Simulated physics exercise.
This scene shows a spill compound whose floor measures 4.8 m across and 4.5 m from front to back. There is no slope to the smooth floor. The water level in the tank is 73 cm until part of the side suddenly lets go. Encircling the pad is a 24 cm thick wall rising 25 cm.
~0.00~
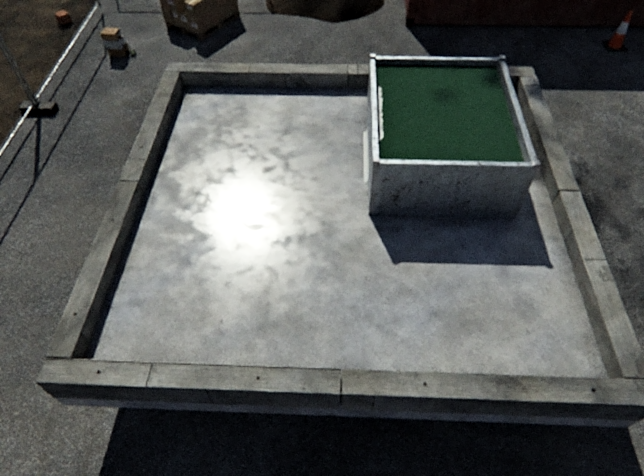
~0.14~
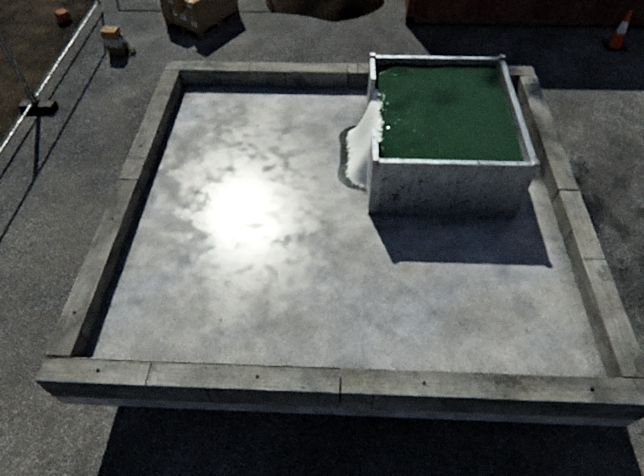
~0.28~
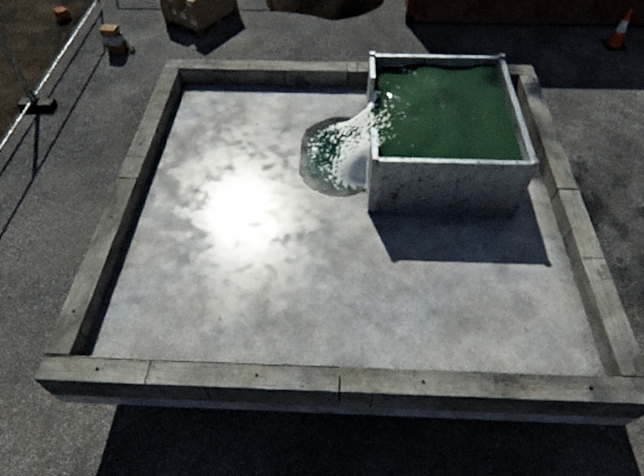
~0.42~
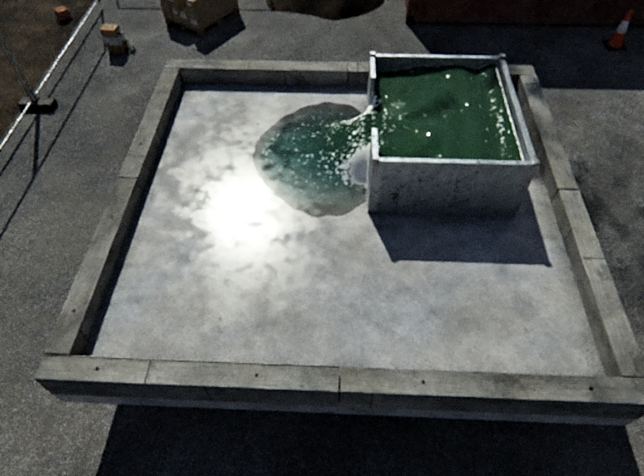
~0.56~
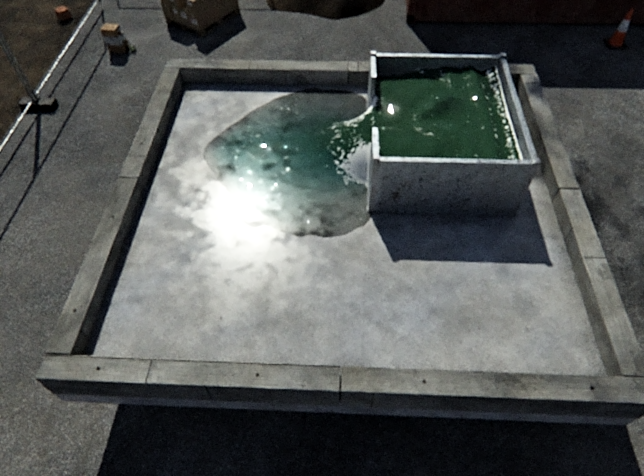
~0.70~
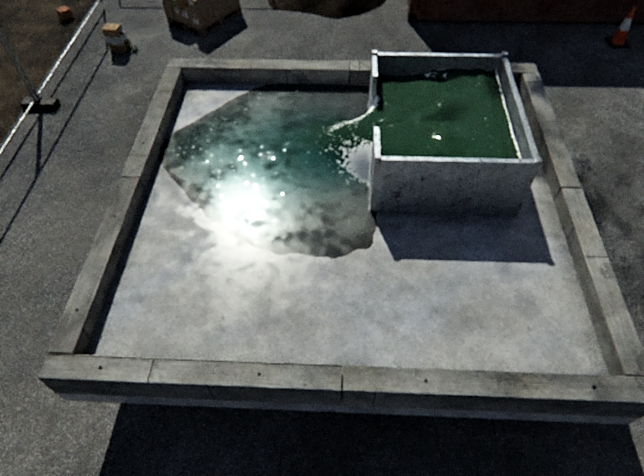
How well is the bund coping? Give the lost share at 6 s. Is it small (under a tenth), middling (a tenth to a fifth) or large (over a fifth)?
It is small, under a tenth.
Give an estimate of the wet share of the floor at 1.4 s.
Wet share: Near 50 percent.
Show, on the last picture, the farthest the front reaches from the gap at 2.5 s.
That would be close to (86, 364).
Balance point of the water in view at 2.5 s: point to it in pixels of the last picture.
I'd say somewhere around (306, 167).
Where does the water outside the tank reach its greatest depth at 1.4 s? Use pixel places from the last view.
Look around (185, 87).
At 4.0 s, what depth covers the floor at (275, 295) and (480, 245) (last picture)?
Roughly 6 cm and 1 cm.
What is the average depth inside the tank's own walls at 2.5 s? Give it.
About 31 centimetres on average.
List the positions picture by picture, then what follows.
Still water, 73 cm deep, in the tank at (444, 111), in the first picture.
Water pours out at (373, 138) and has run 0.6 m, to (354, 184); deepest outside 40 cm, 73 cm at the tank's back, in the second picture.
Water pours out at (373, 140) and has run 0.9 m, to (314, 131); deepest outside 45 cm, 73 cm at the tank's back, in the third picture.
Water pours out at (373, 141) and has run 1.4 m, to (260, 160); deepest outside 42 cm, 65 cm at the tank's back, in the fourth picture.
Water pours out at (374, 139) and has run 2.1 m, to (211, 152); deepest outside 43 cm, 61 cm at the tank's back, in the fifth picture.
Water pours out at (375, 138) and has run 2.7 m, to (166, 154); deepest outside 46 cm, 61 cm at the tank's back, in the sixth picture.
After 1.1 s water covers 40 % of the floor and is deepest (42 cm) near (356, 158); 0 % is over the wall.
After 1.4 s water covers 45 % of the floor and is deepest (52 cm) near (185, 87); 0 % is over the wall.
After 2.5 s water covers 50 % of the floor and is deepest (32 cm) near (86, 364); 4 % is over the wall.
After 4.0 s water covers 65 % of the floor and is deepest (20 cm) near (142, 366); 6 % is over the wall.
After 6.0 s water covers 80 % of the floor and is deepest (16 cm) near (86, 364); 6 % is over the wall.
